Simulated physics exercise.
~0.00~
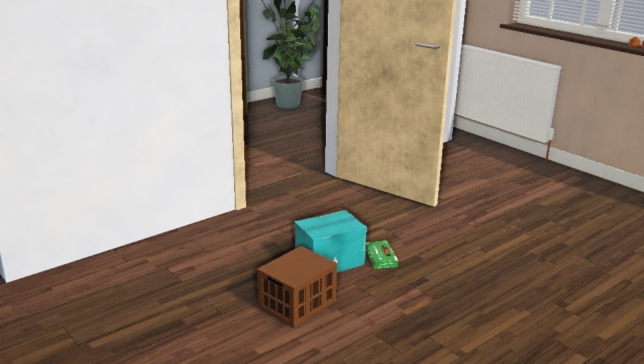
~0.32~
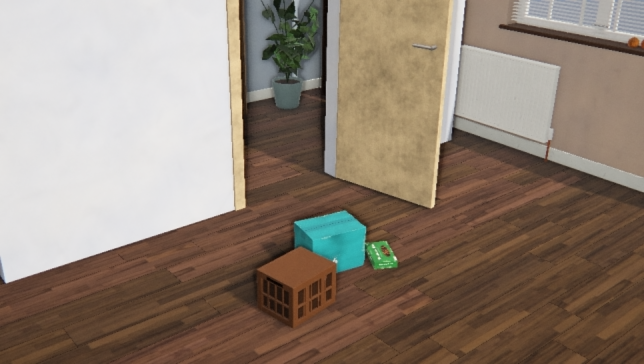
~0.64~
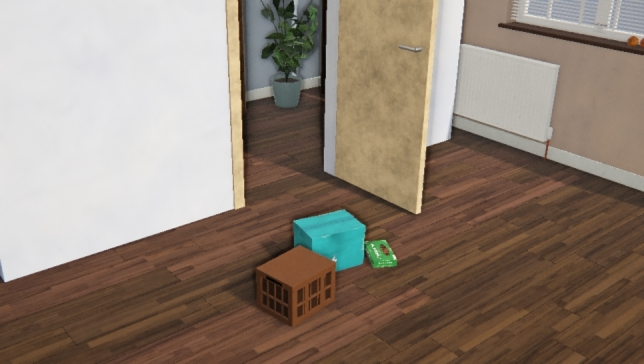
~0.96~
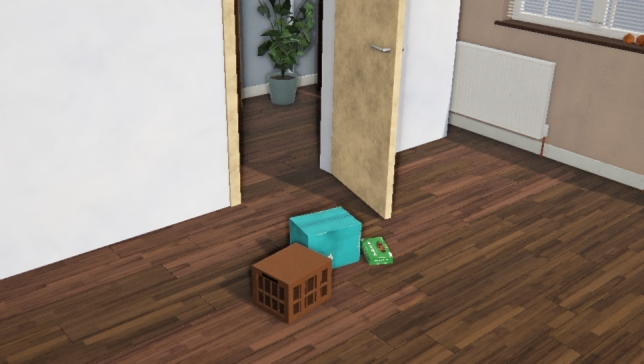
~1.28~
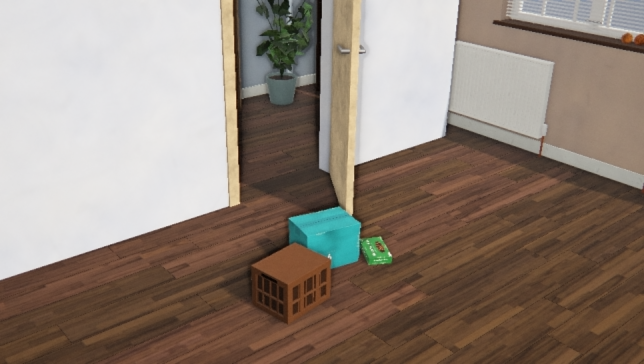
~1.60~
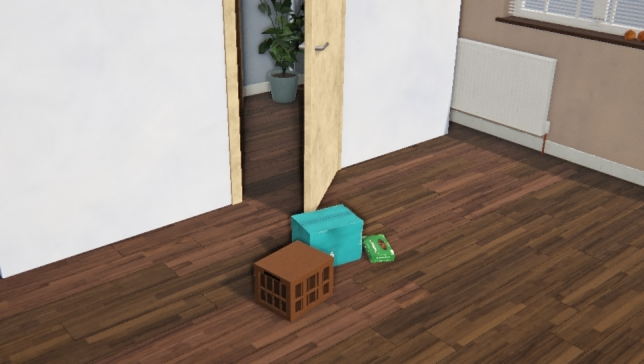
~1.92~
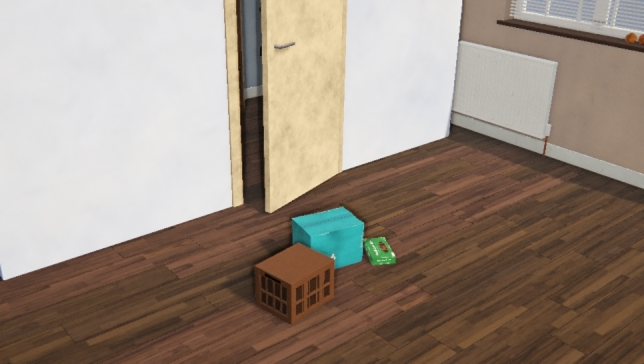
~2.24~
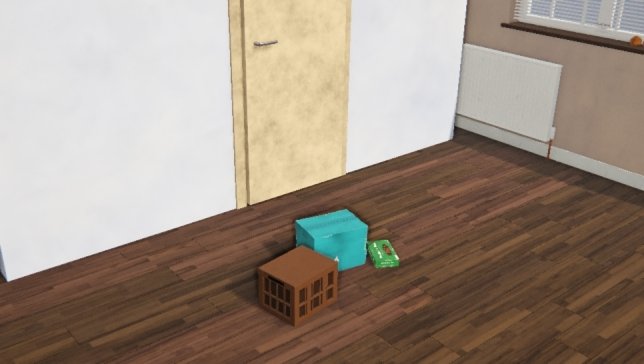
Open wooden door swinging past a turquoise box, brown crate and green packet on the floor, closing fully into its frame.
